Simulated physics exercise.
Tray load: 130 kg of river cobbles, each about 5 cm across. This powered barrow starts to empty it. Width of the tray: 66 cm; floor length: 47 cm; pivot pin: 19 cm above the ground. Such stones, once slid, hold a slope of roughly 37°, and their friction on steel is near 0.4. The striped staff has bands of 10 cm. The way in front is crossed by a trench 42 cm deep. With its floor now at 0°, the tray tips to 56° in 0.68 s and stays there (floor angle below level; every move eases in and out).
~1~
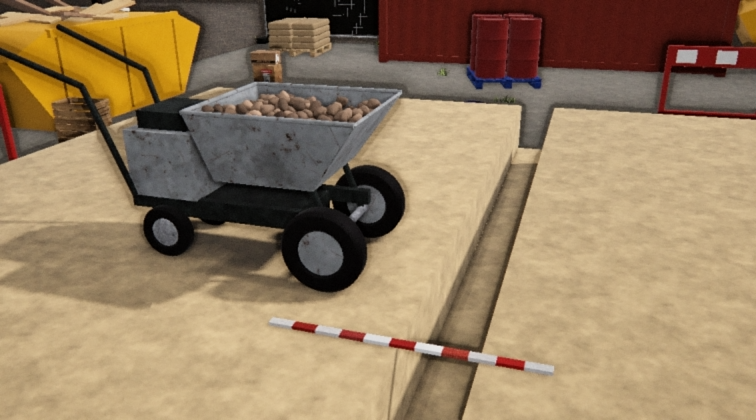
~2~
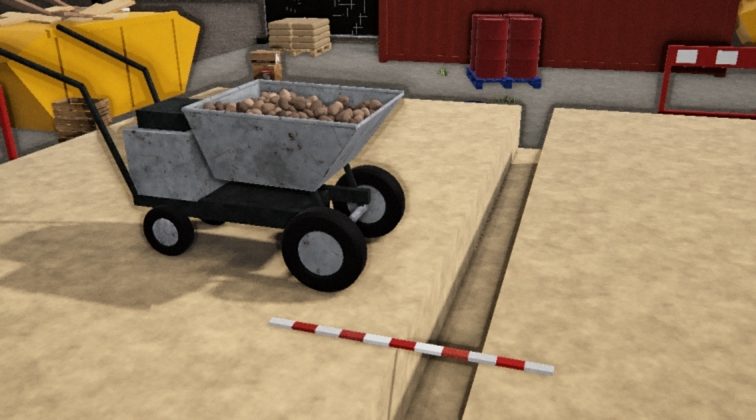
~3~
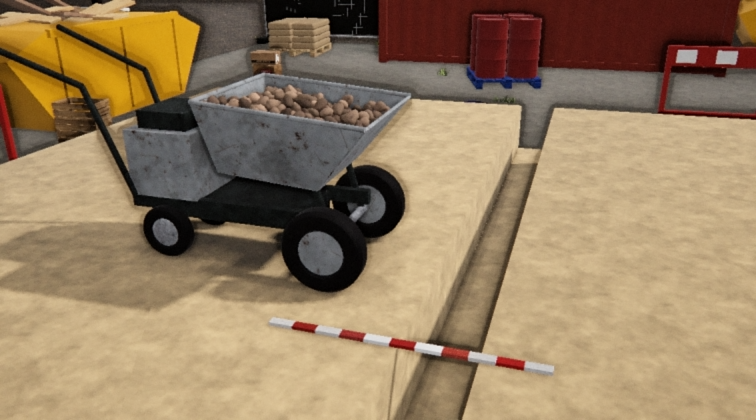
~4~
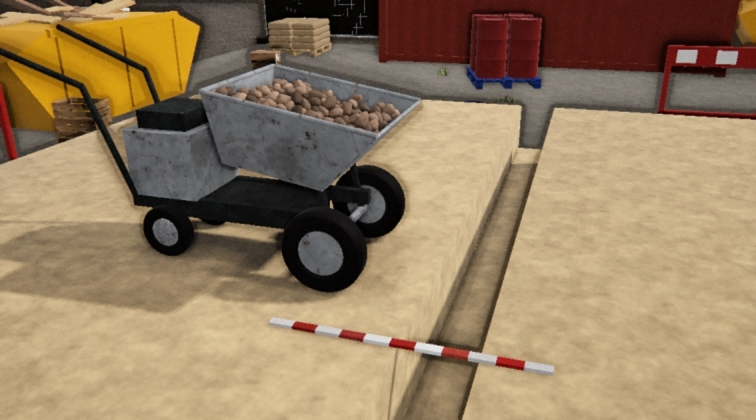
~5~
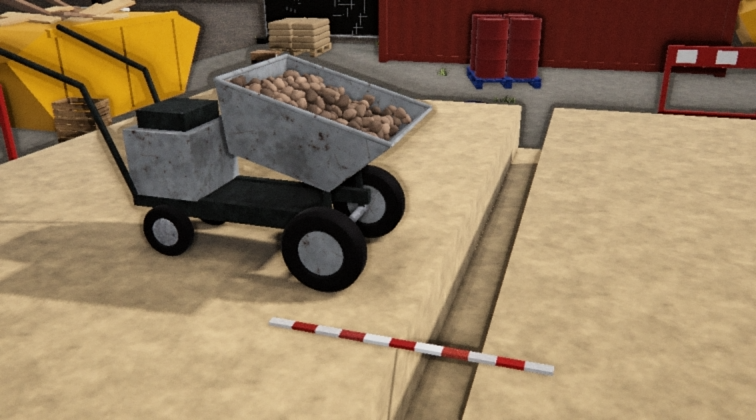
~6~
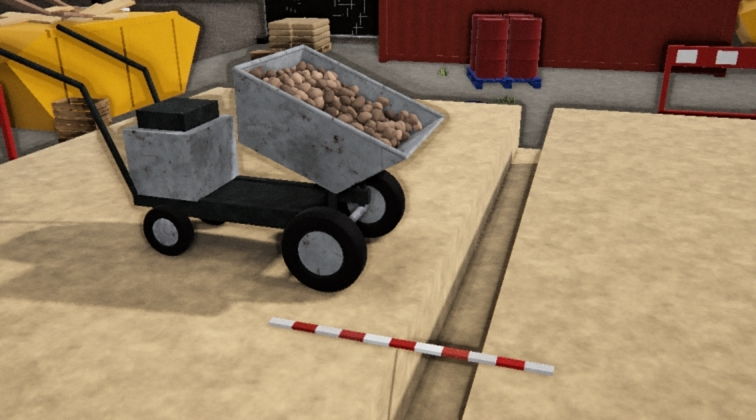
Grey tray of brown stones on a parked four-wheeled barrow tilting forward to the right, its rear end rising beside a trench.
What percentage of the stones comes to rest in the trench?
About 18 per cent.
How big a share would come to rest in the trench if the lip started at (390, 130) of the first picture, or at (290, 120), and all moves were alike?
I'd expect some 5 per cent, then some 40.
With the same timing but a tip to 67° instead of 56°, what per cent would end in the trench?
Then about 40 per cent.
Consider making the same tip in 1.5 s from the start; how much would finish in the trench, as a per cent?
It would be near 25 percent.
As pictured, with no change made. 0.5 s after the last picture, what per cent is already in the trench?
5 per cent, give or take.
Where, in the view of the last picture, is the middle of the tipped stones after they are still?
I'd put it close to (537, 284).
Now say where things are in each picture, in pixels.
In the first picture, lip at (354, 126), floor tilted 0°, highest stones at (279, 102).
In the second picture, the tray is at 1°, its lip at (357, 127); the top of the load is at (280, 101).
In the third picture, lip at (365, 130), floor tilted 5°, highest stones at (278, 96).
In the fourth picture, the tray is at 10°, its lip at (377, 136); the top of the load is at (283, 88).
In the fifth picture, lip at (391, 146), floor tilted 16°, highest stones at (288, 81).
In the sixth picture, lip at (406, 157), floor tilted 23°, highest stones at (296, 73).
Then, 0.2 s after the last picture the floor is at 47°, 100 % in the tray; the foremost stones are at (436, 179).
Then, 0.5 s after the last picture the floor is at 56°, 93 % in the tray, 5 % in the trench, 1 % past the trench; the foremost stones are at (511, 241).
Then, 0.8 s after the last picture the floor is at 56°, 63 % in the tray, 7 % in the trench, 29 % past the trench; the foremost stones are at (647, 293).
Then, 2.8 s after the last picture the floor is at 56°, 51 % in the tray, 18 % in the trench, 32 % past the trench; the foremost stones are past the picture's edge.
